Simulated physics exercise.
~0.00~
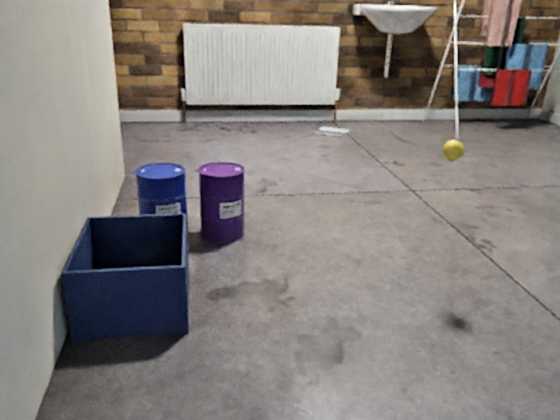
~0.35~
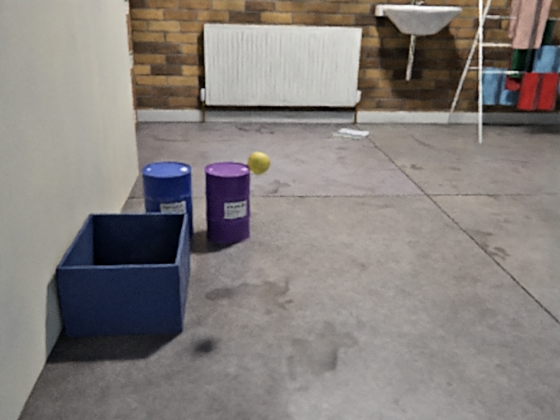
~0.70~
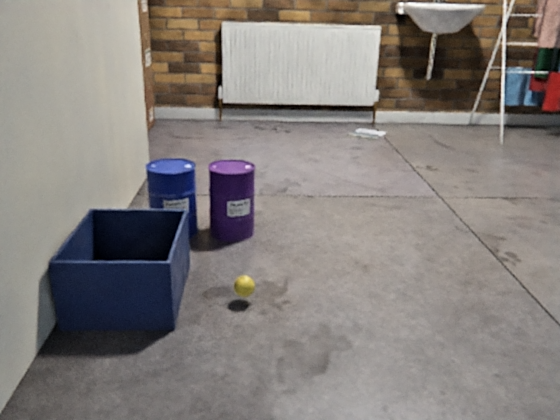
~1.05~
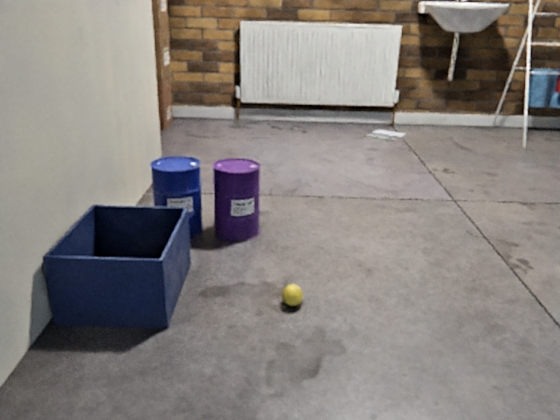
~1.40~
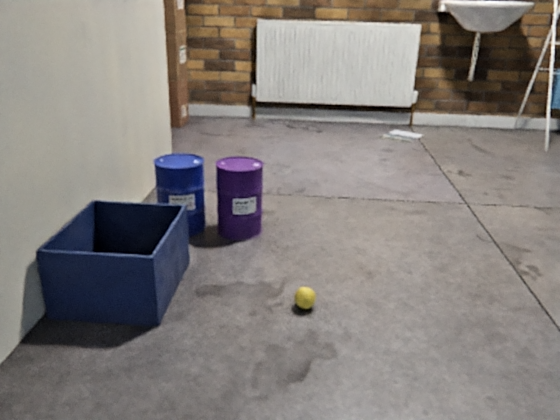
The video shows a yellow lemon flying leftward across a room toward an open, empty blue box beside a blue canister and a purple canister. It drops to the floor short of the box, moves back to the right, and ends up outside it on the grey floor.
